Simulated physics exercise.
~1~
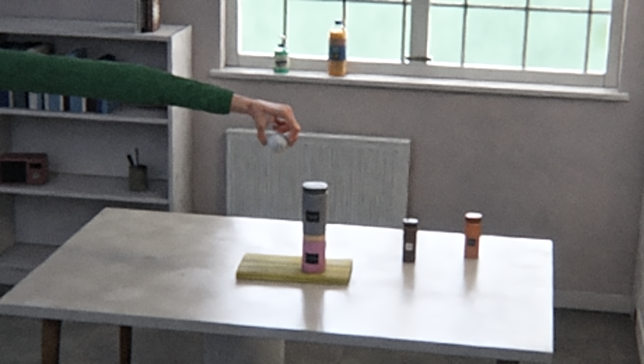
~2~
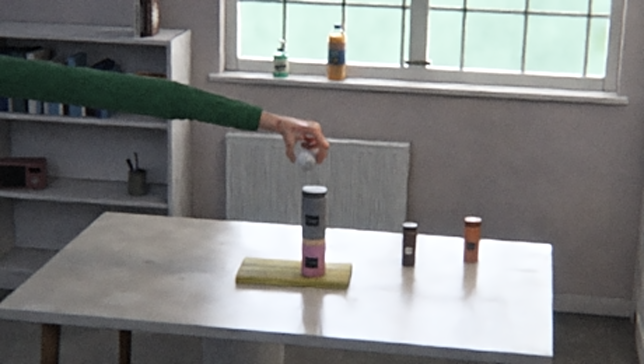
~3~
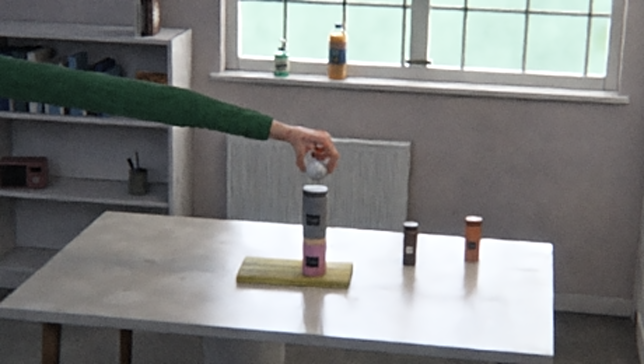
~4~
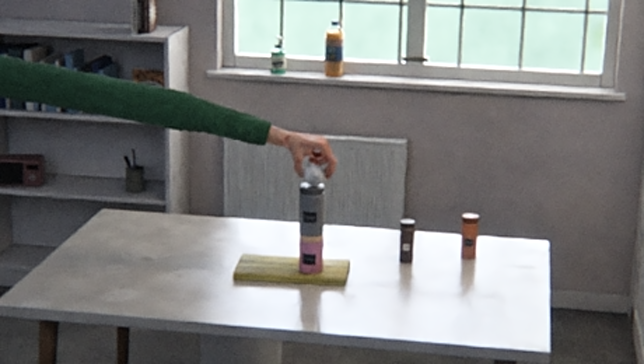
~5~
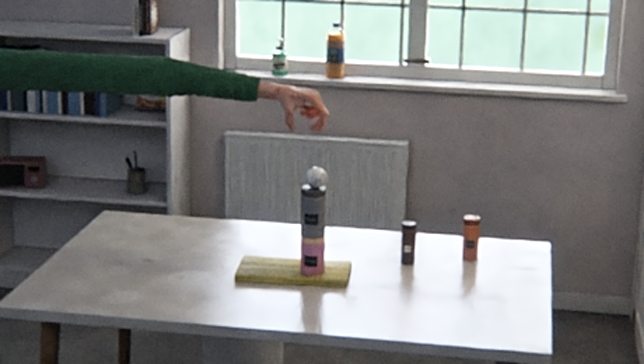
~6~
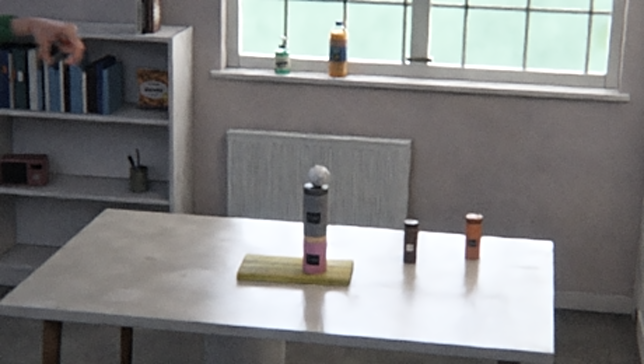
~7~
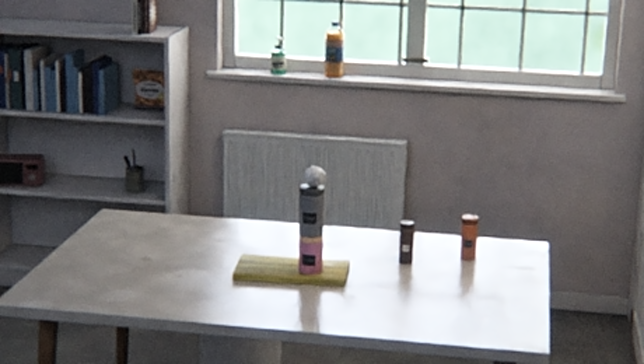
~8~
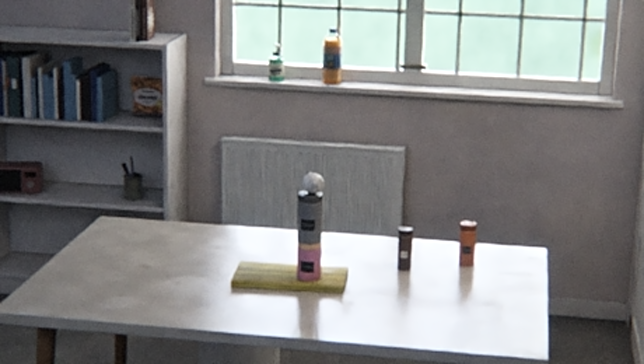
An arm in a green sleeve reaches from the left over a pale table in a grey room, seen from the front and slightly above by a gently swaying camera. On the table, a grey jar stands on a pink one at the edge of a yellow board, with a brown shaker and an orange shaker to the right. The hand carries a white onion rightward, lowers it onto the grey jar and lets go. It then draws back to the left and leaves view. The onion stays balanced on top, and the pile remains standing.
